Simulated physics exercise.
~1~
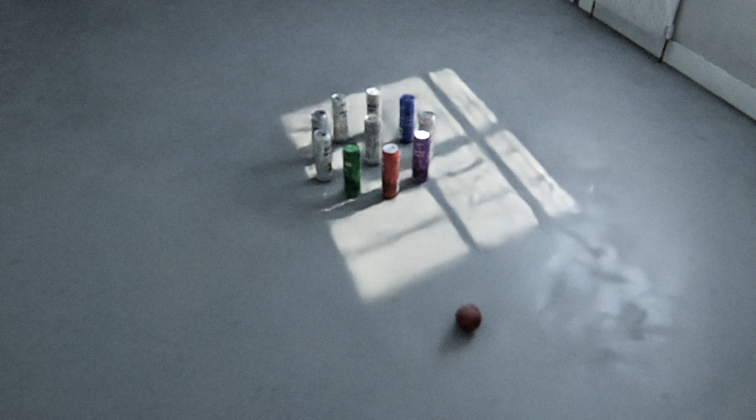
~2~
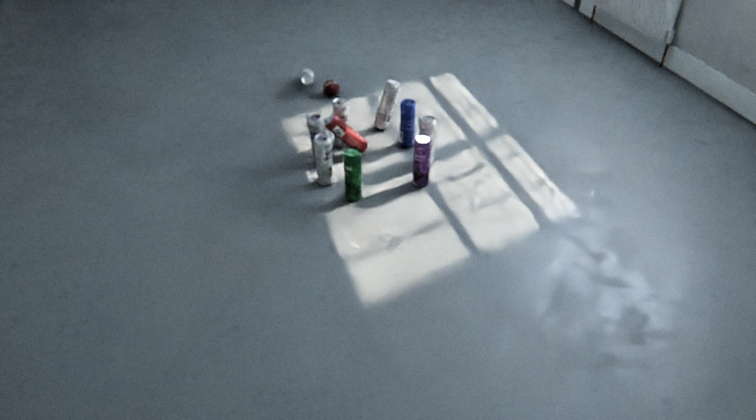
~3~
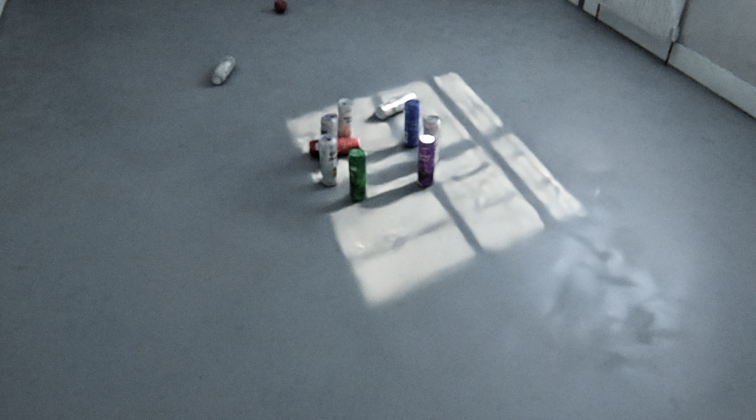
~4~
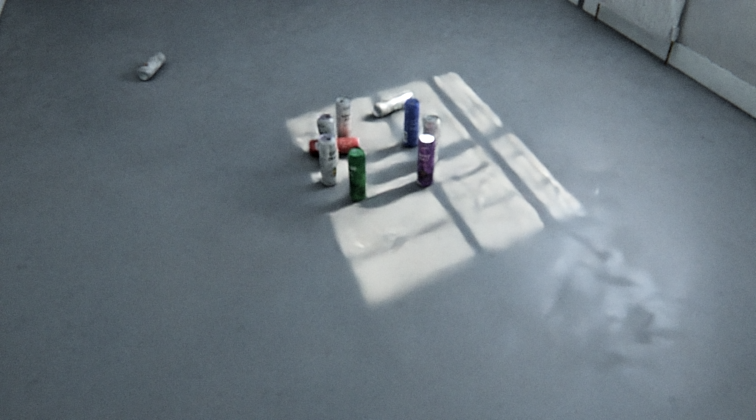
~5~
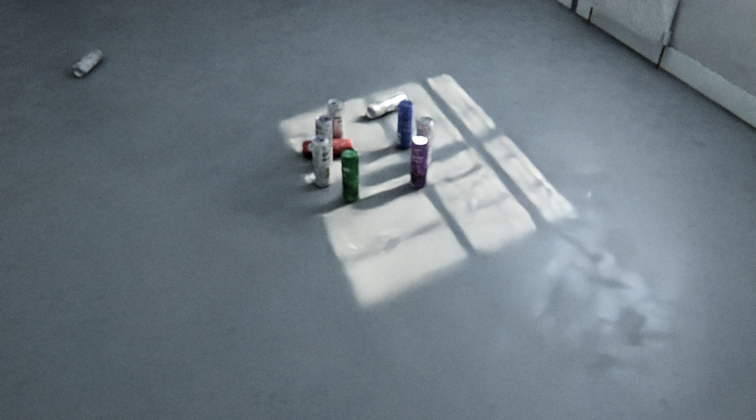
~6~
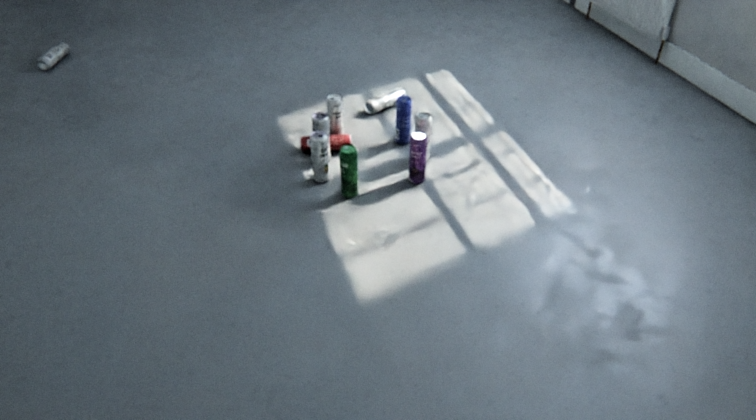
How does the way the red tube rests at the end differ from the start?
The red tube stands upright at the start, but at the end it is lying on its side.
